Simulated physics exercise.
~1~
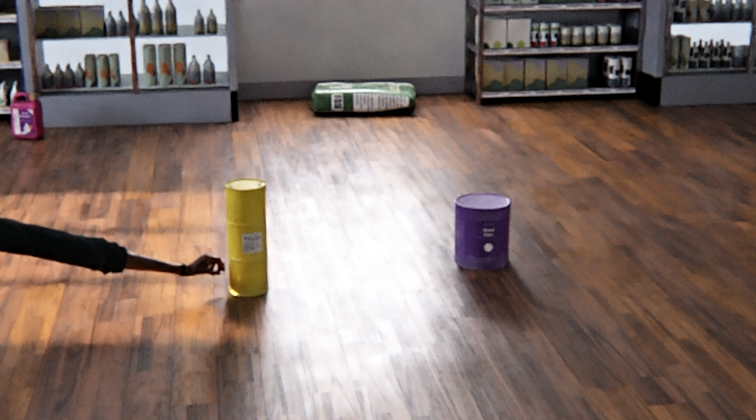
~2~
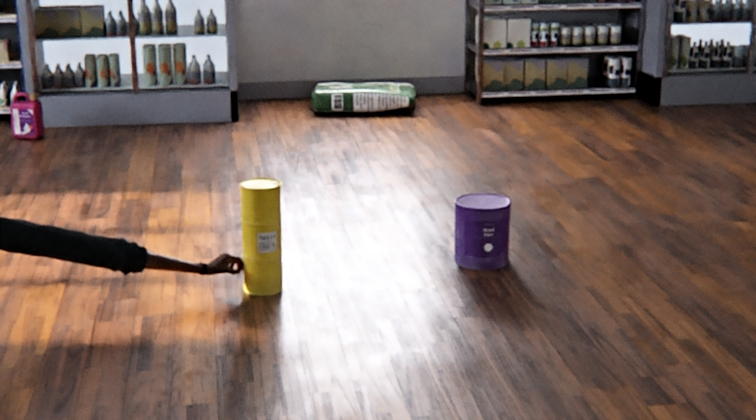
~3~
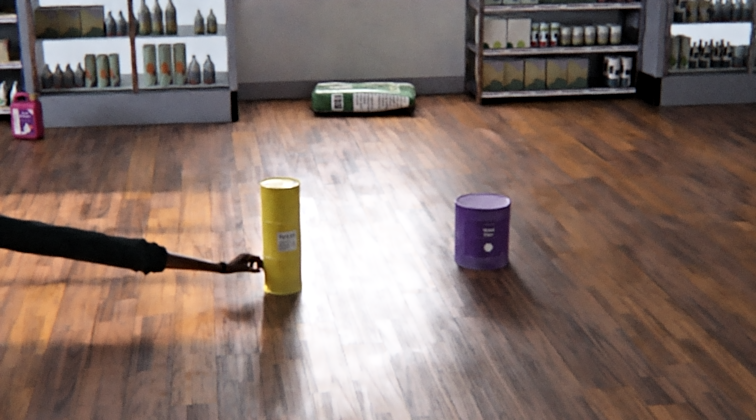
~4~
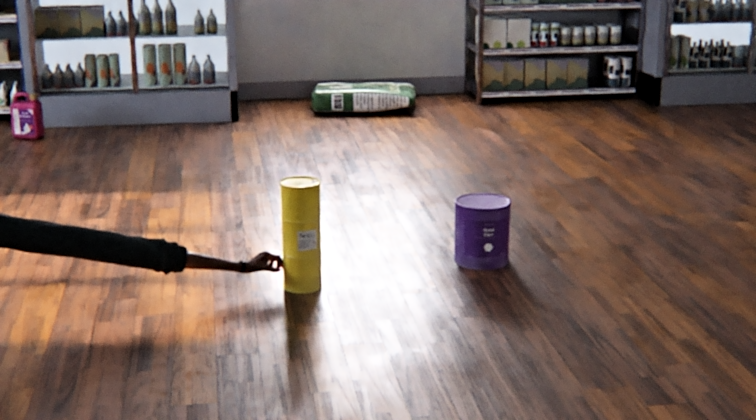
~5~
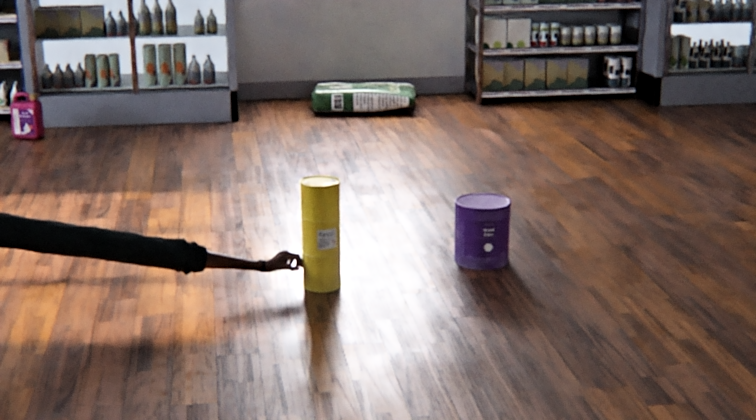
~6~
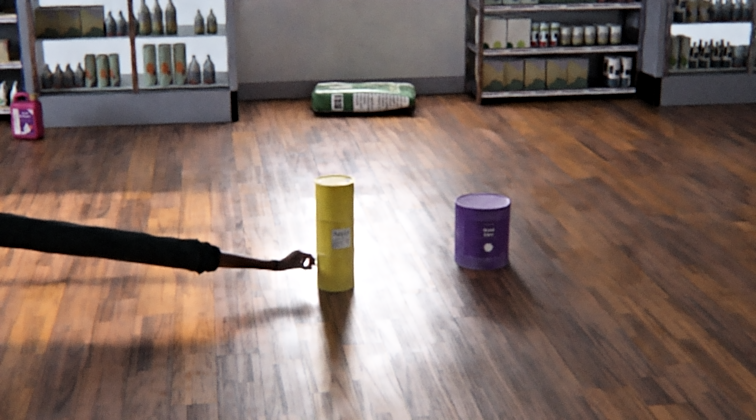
Yellow canister sliding upright to the right across a shop's wooden floor, pushed by a fingertip, ending short of a purple pail.
